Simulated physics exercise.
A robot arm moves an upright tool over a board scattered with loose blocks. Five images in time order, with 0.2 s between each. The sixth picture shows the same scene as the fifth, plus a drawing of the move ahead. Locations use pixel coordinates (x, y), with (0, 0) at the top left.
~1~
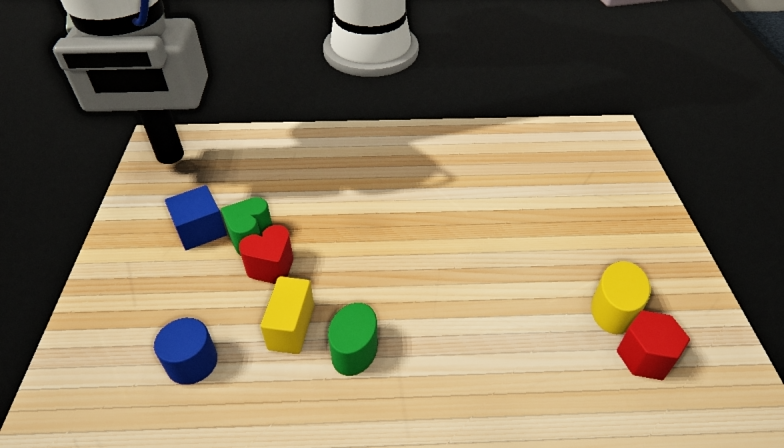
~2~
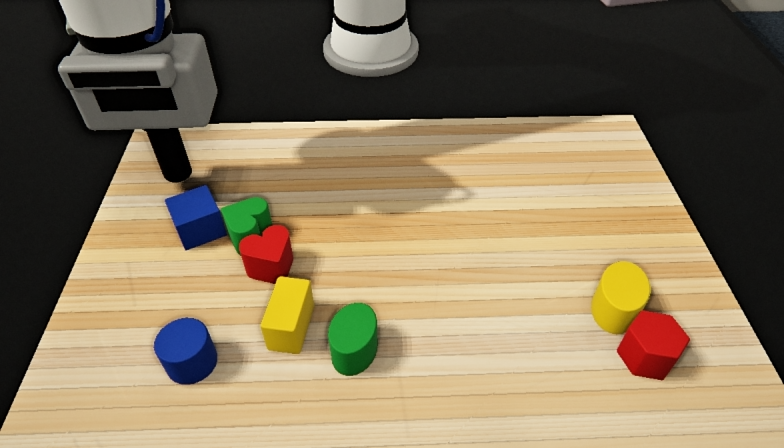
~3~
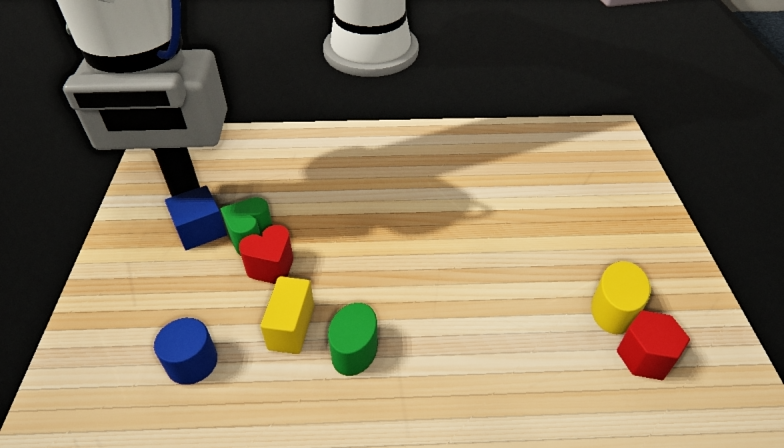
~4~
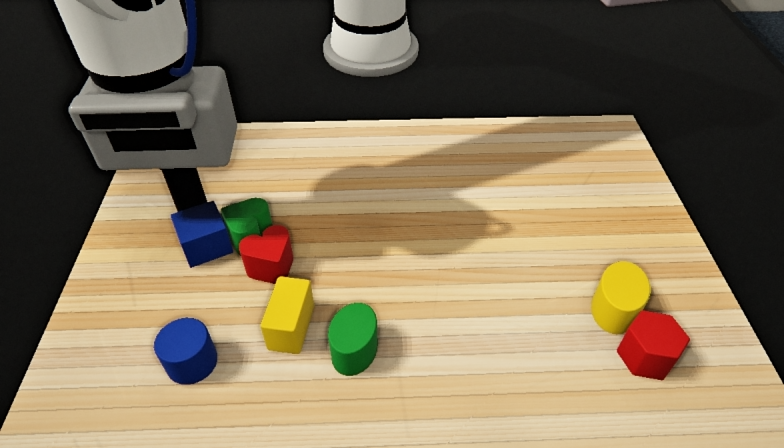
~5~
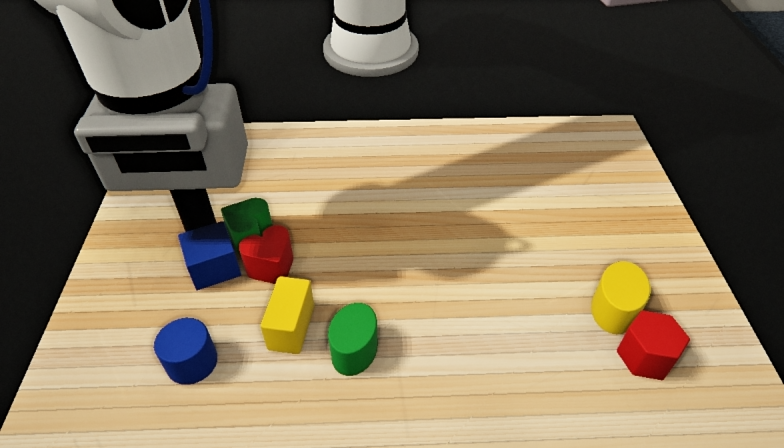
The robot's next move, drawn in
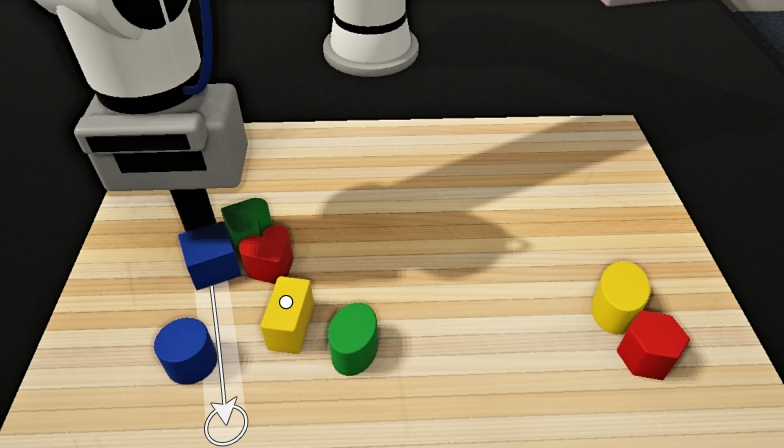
On a wooden board scattered with colored blocks, a robot arm brought its dark tool down toward the blue square block, then pushed it a short way toward the viewer and slightly right.
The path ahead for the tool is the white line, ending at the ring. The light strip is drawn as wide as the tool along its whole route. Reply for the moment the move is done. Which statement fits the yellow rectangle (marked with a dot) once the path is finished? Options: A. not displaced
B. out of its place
(B)
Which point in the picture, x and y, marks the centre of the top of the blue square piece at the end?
I expect it at (262, 351).
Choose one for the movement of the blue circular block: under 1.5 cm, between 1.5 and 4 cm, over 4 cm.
The answer is 1.5 to 4 cm.
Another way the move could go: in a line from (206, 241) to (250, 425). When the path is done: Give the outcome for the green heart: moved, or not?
Left where it is.
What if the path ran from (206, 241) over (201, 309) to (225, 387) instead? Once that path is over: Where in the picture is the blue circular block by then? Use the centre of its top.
Pixel (166, 384).
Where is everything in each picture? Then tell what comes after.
The first picture shows tool tip at (171, 157); block tops, blue circular block at (181, 339); blue square piece at (192, 204); green heart at (244, 213); yellow rectangle at (286, 302).
The second picture shows tool at (179, 175); blocks unchanged.
The third picture shows tool at (186, 193); blocks unchanged.
The fourth picture shows tool at (194, 212); blue square piece at (198, 221).
The fifth picture shows tool at (203, 231); blue circular block at (181, 339); blue square piece at (205, 242); green heart at (244, 213); yellow rectangle at (286, 302).
Path on the board, straight from (206, 241) to (226, 425); the dot is on the yellow rectangle.
What follows on the original path. One third of the way, tool at (209, 283); blue square piece at (221, 296), turned 20° anticlockwise.
Two thirds of the way, tool at (216, 345); blue circular block at (170, 360); blue square piece at (252, 343), turned 60° anticlockwise; yellow rectangle at (298, 305), turned 30° anticlockwise.
At the end, tool at (222, 417); blue circular block at (163, 370); blue square piece at (262, 351), turned 80° anticlockwise; green heart in place; yellow rectangle at (298, 305), turned 35° anticlockwise.
